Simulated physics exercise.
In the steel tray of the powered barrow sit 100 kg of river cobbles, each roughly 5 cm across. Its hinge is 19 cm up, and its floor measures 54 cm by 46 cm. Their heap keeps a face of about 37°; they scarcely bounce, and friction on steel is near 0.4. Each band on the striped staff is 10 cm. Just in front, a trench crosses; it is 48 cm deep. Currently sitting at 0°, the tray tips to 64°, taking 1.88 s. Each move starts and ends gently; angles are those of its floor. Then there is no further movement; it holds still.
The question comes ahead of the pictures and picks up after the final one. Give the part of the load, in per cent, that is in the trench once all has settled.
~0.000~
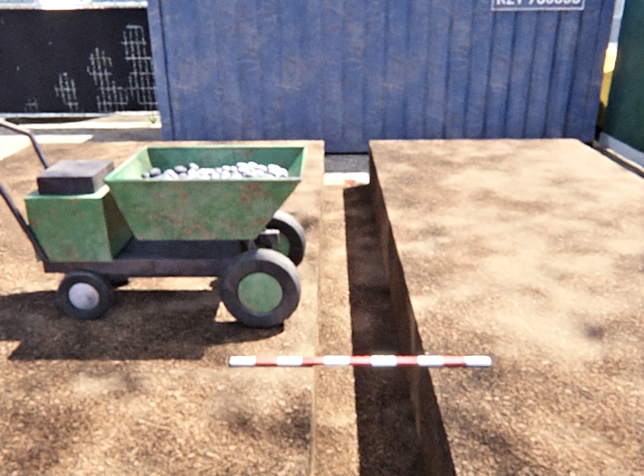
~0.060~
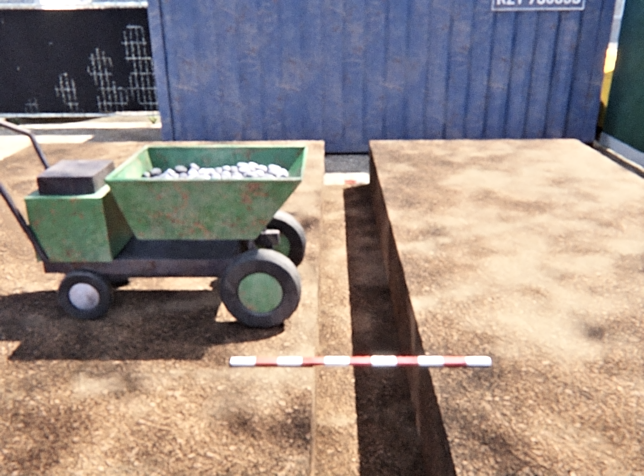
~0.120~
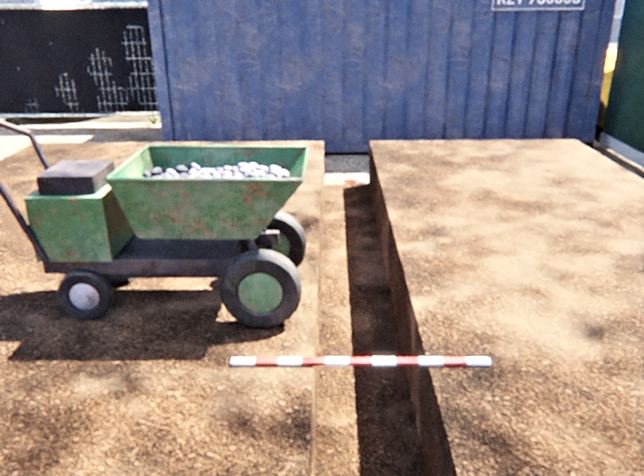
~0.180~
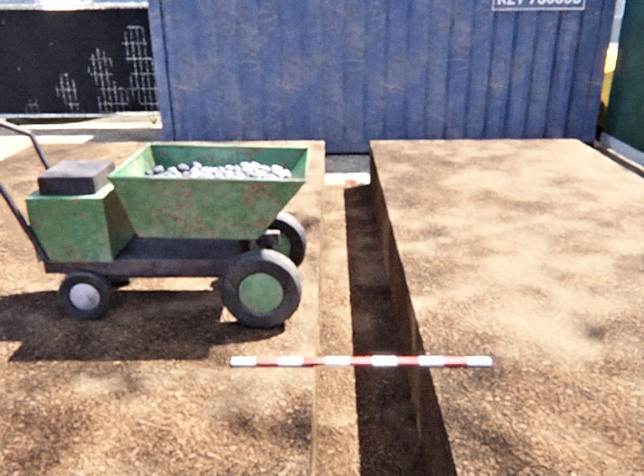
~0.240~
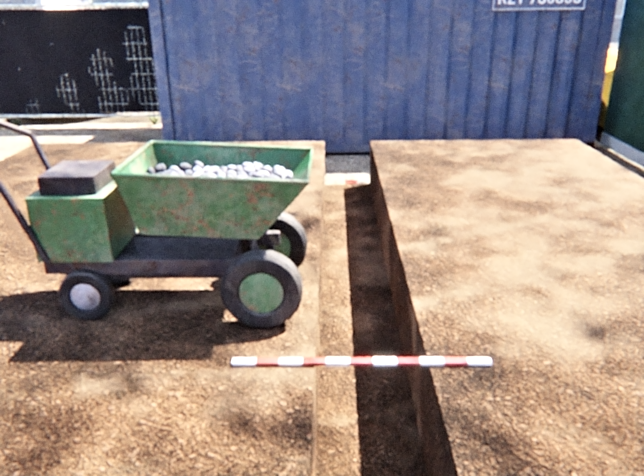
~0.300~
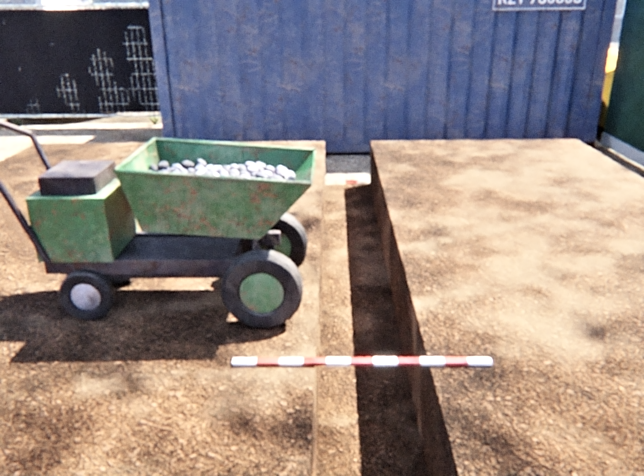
Close to 62 in a hundred.
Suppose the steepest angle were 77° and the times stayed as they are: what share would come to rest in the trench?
It would be close to 60 percent.
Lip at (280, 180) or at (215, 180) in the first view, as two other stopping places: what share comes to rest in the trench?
About 80 per cent first, then about 90 per cent.
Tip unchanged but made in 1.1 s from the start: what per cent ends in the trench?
About 55%.
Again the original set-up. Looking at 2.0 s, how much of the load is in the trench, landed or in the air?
I'd say near 15 per cent at that time.
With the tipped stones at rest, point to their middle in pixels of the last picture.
Roughly (396, 366), I'd say.
After 1.4 s the floor is at 54°; 100 % in the tray; the foremost stones are at (368, 238).
After 2.0 s the floor is at 64°; 74 % in the tray, 15 % in the trench, 11 % past the trench; the foremost stones are at (462, 308).
After 2.3 s the floor is at 64°; 49 % in the tray, 24 % in the trench, 26 % past the trench; the foremost stones are at (513, 300).
After 4.3 s the floor is at 64°; 10 % in the tray, 62 % in the trench, 28 % past the trench; the foremost stones are at (543, 294).
